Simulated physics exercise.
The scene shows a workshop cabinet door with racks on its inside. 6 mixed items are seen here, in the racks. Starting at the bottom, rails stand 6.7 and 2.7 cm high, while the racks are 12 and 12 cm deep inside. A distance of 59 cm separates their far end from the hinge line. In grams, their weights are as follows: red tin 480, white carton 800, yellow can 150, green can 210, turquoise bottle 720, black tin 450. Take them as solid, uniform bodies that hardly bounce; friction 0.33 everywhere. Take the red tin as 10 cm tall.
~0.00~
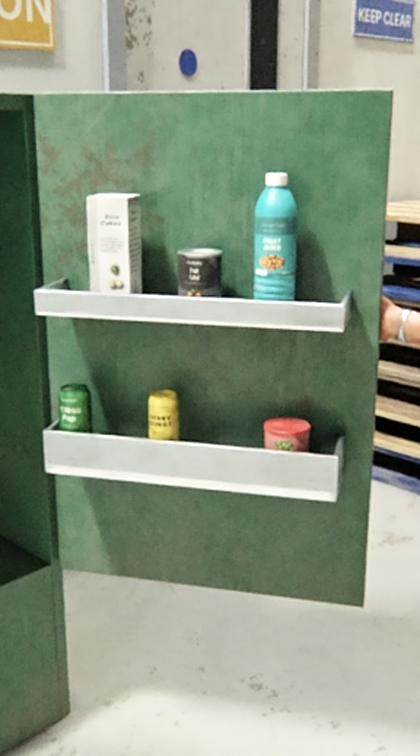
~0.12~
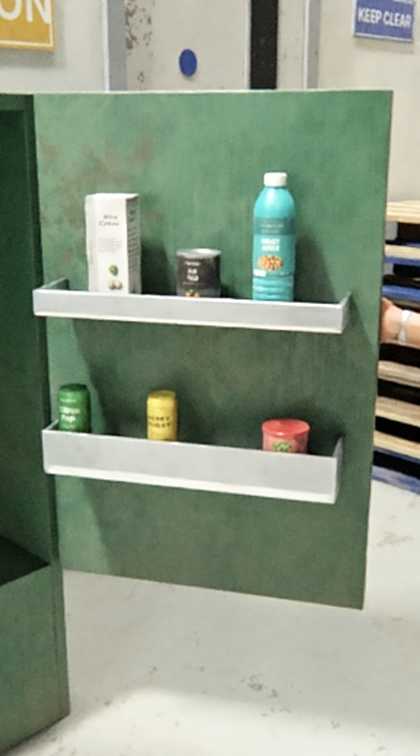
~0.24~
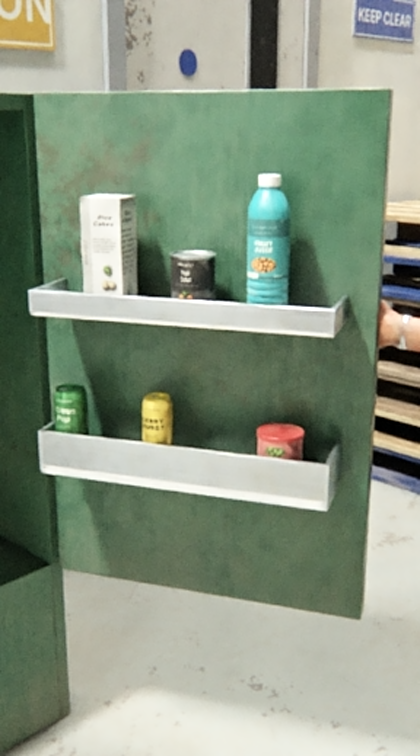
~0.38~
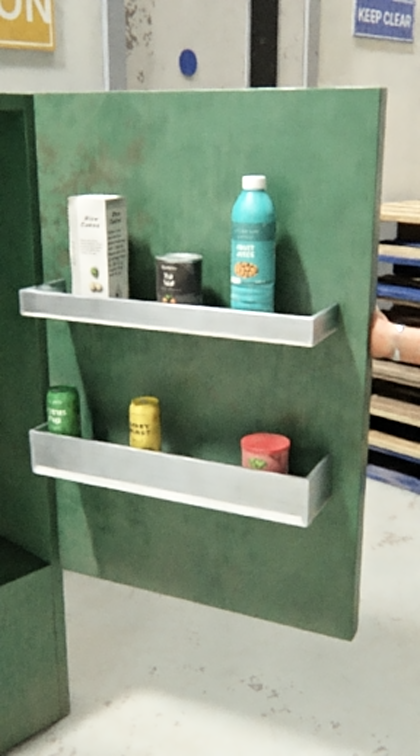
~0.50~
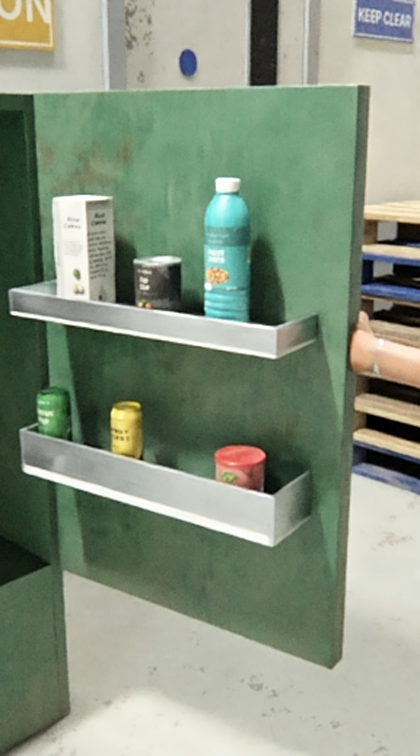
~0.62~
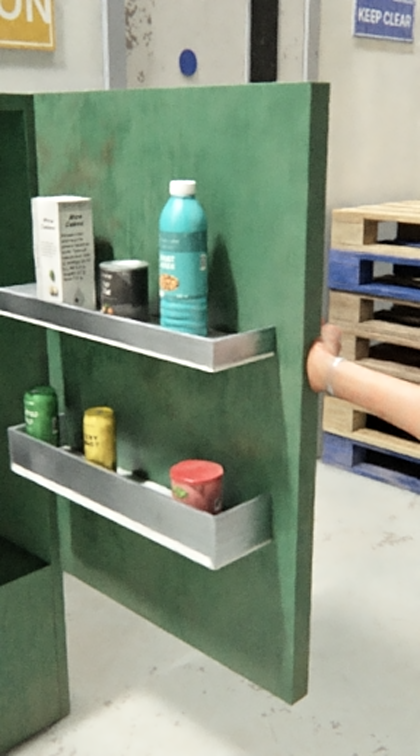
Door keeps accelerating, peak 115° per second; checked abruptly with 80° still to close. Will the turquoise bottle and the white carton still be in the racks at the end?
My guess is the turquoise bottle is lost; my guess is the white carton is retained.
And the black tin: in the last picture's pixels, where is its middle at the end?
It finishes around (84, 298).
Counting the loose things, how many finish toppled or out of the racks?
In all, 1.
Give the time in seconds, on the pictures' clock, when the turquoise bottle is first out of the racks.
Near 0.9 s.
Around 1.02 s, door at 80°; turquoise bottle now out of the racks; black tin shifted 2 cm.
Around 1.32 s, door at 80°; black tin shifted 2 cm.
Finally (1.7 s), out of the racks, turquoise bottle; the other 5 still in place (within 5 cm). In the last view, white carton near (38, 256).
